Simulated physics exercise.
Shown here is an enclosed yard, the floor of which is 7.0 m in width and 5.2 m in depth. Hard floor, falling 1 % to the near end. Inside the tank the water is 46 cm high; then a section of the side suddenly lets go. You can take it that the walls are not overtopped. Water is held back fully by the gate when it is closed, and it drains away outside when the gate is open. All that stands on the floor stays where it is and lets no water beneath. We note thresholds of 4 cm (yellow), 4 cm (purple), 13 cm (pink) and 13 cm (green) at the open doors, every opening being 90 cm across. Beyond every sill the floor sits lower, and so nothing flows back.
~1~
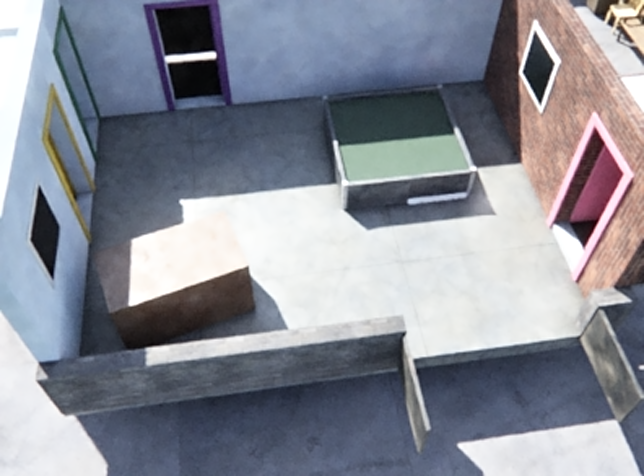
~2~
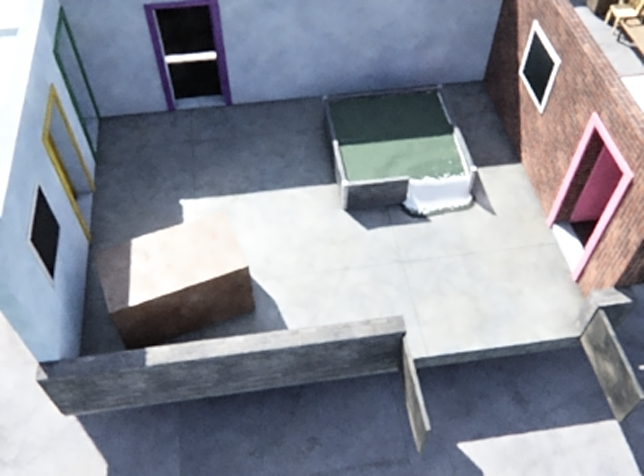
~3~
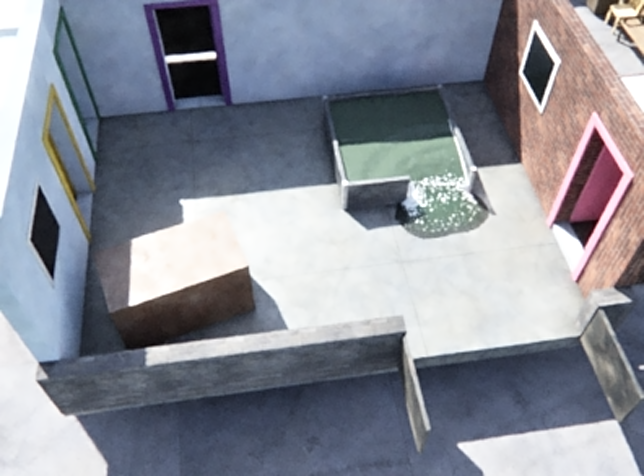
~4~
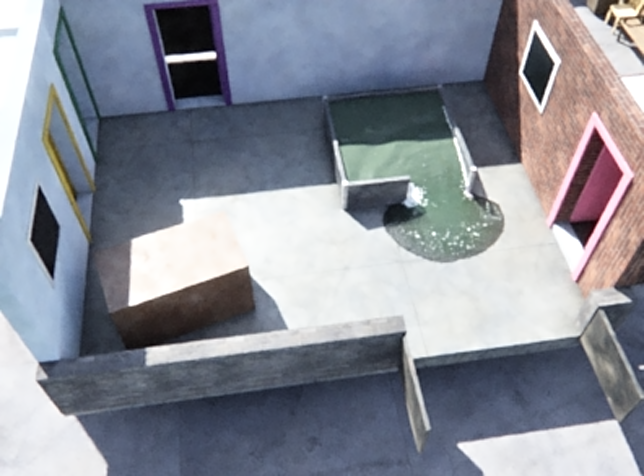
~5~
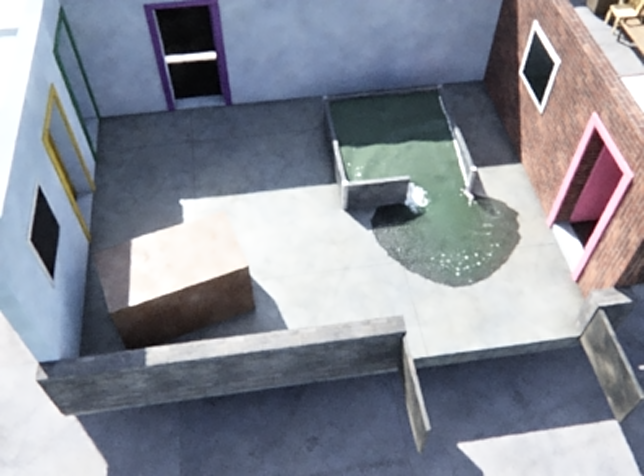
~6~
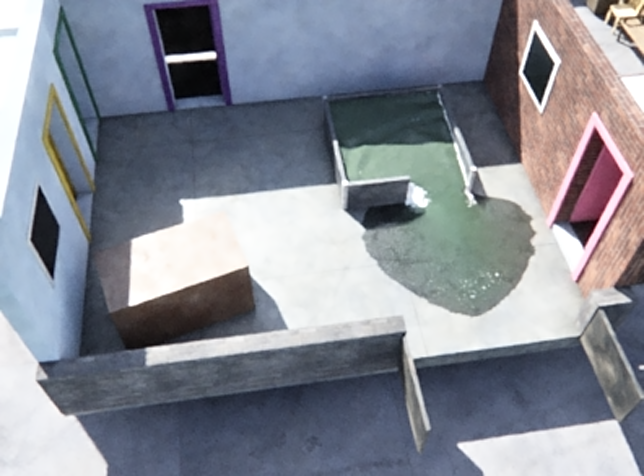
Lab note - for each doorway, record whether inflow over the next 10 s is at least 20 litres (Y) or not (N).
Record: Yellow door N; purple door N; pink door N; green door N.
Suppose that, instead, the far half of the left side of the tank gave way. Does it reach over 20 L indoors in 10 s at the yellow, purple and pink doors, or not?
Yellow exceeds; purple exceeds; pink falls short.
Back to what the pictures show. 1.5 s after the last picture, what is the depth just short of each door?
Depth readings (cm): Yellow = 0; purple = 0; pink = 13; green = 0.
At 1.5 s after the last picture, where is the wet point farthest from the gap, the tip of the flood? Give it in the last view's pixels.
About (298, 357) in the last view.
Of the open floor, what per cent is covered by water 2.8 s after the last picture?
Roughly 30 % of the floor is wet.
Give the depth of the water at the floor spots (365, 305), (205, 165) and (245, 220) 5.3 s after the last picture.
Reading - approx. 1 / 0 / 0 cm.
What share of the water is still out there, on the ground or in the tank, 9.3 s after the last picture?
36 %.
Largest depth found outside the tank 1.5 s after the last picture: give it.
I'd say near 30 centimetres.
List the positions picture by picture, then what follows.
In the first picture, still water, 46 cm deep, in the tank at (395, 136).
In the second picture, water pours out at (437, 188) and has run 0.6 m, to (471, 203); typically 7 cm deep outside, 46 cm at the tank's back.
In the third picture, the front is at (423, 233), 0.8 m from the gap at (437, 190); 0.8 m2 of floor is under water; 46 cm left at the back of the tank.
In the fourth picture, water pours out at (437, 190) and has run 1.2 m, to (439, 257); typically 6 cm deep outside, 46 cm at the tank's back.
In the fifth picture, the front is at (446, 281), 1.6 m from the gap at (437, 190); 2.3 m2 of floor is under water; 46 cm left at the back of the tank.
In the sixth picture, the front is at a hidden place, 2.1 m from the gap at (437, 190); 3.2 m2 of floor is under water; 44 cm left at the back of the tank.
Then, 0.7 s after the last picture water covers 20 % of the floor and is deepest (28 cm) near (448, 203); yellow door not reached, purple door not reached, pink door 7 cm at the sill, 0 L in, green door not reached.
Then, 1.5 s after the last picture water covers 25 % of the floor and is deepest (30 cm) near (592, 317); yellow door not reached, purple door not reached, pink door 13 cm at the sill, 1 L in, green door not reached.
Then, 2.8 s after the last picture water covers 30 % of the floor and is deepest (16 cm) near (437, 204); yellow door not reached, purple door not reached, pink door 10 cm at the sill, 1 L in, green door not reached.
Then, 5.3 s after the last picture water covers 35 % of the floor and is deepest (10 cm) near (448, 203); yellow door not reached, purple door not reached, pink door 7 cm at the sill, 2 L in, green door not reached.
Then, 9.3 s after the last picture water covers 35 % of the floor and is deepest (6 cm) near (448, 203); yellow door not reached, purple door not reached, pink door 4 cm at the sill, 2 L in, green door not reached.
